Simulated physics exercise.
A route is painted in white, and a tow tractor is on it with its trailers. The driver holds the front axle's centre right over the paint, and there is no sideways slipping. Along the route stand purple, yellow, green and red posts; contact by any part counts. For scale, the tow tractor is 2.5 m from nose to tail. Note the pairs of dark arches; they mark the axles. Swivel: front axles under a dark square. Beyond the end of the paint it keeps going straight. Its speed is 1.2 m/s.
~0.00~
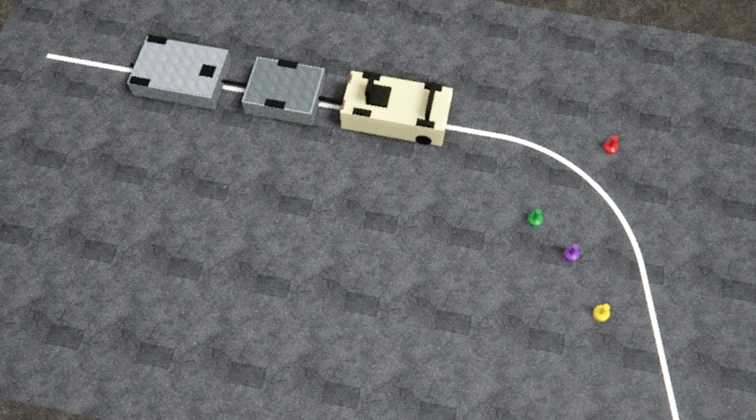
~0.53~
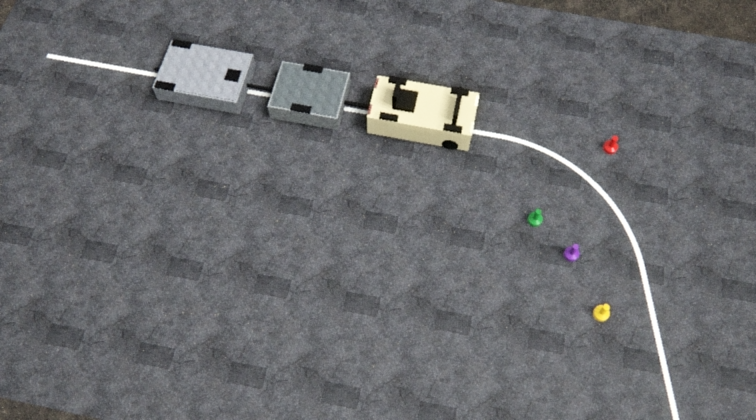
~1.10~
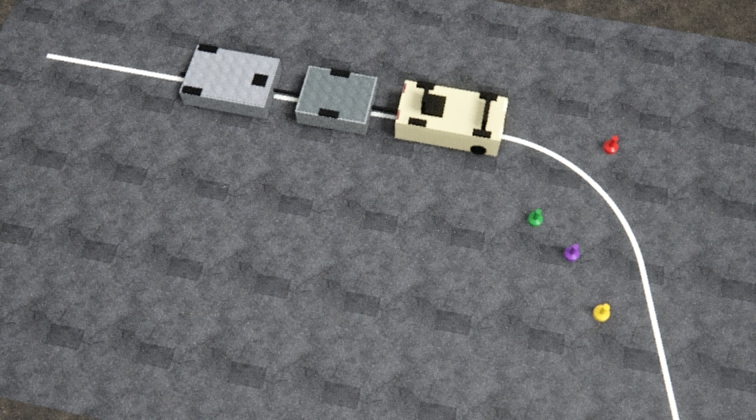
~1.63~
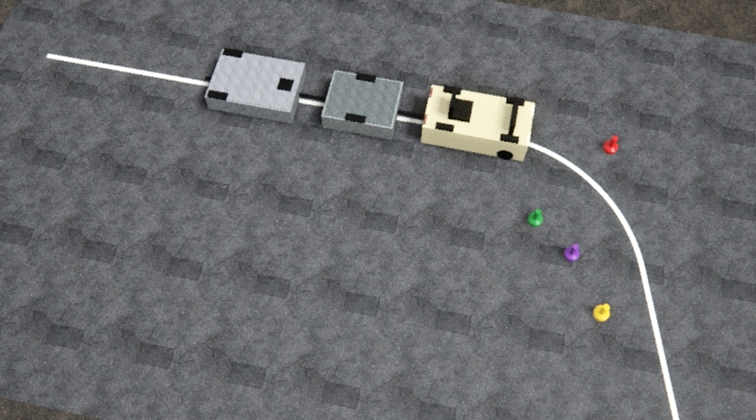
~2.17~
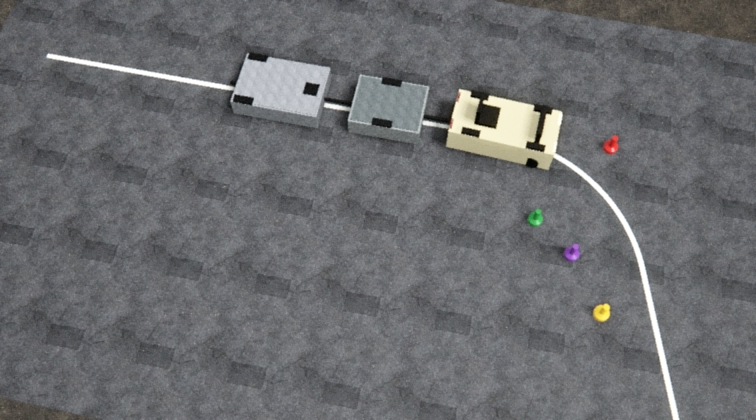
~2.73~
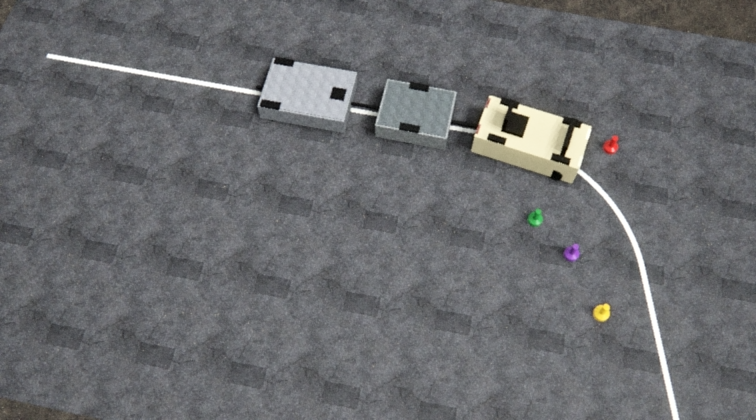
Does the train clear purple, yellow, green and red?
Purple: Touched; yellow: Touched; green: Not touched; red: Not touched.
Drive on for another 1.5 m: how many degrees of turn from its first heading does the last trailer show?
The last trailer is now at about 0 degrees to its starting heading.
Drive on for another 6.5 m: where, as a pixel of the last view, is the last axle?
Near (519, 143).
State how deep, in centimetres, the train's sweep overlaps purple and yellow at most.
For purple it's 15, and for yellow it's 15.
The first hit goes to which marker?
First one: Purple.
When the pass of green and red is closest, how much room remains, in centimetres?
For green it's 10, for red it's 15.
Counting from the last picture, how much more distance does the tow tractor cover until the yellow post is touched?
9.5 m.
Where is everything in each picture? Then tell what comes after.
The first picture shows nose (442, 108); last axle (149, 60); still straight; purple (572, 252), yellow (602, 312), green (536, 218), red (612, 145); 2 trailers.
The second picture shows nose (469, 113); last axle (173, 65); still straight.
The third picture shows nose (498, 118); last axle (200, 69); still straight.
The fourth picture shows nose (525, 123); last axle (225, 74); still straight.
The fifth picture shows nose (552, 132); last axle (251, 78); turned 3°.
The sixth picture shows nose (579, 146); last axle (277, 83); turned 9°; purple (572, 252), yellow (602, 312), green (536, 218), red (612, 145).
Then, 3.2 s in, the last axle is at (301, 87) of the last picture, on the line; red has been passed with 15 cm to spare.
Then, 9.6 s in, the last axle is at (573, 188) of the last picture, 75 cm off the line; the second trailer has hit purple; green has been passed with 10 cm to spare.
Then, 9.6 s in, the last axle is at (576, 190) of the last picture, 80 cm off the line.
Then, 10.6 s in, the last axle is at (606, 230) of the last picture, 75 cm off the line; the second trailer has hit yellow.
Then, 14.1 s in, the last axle is out of the picture, 15 cm off the line; 2 of 4 struck in all.
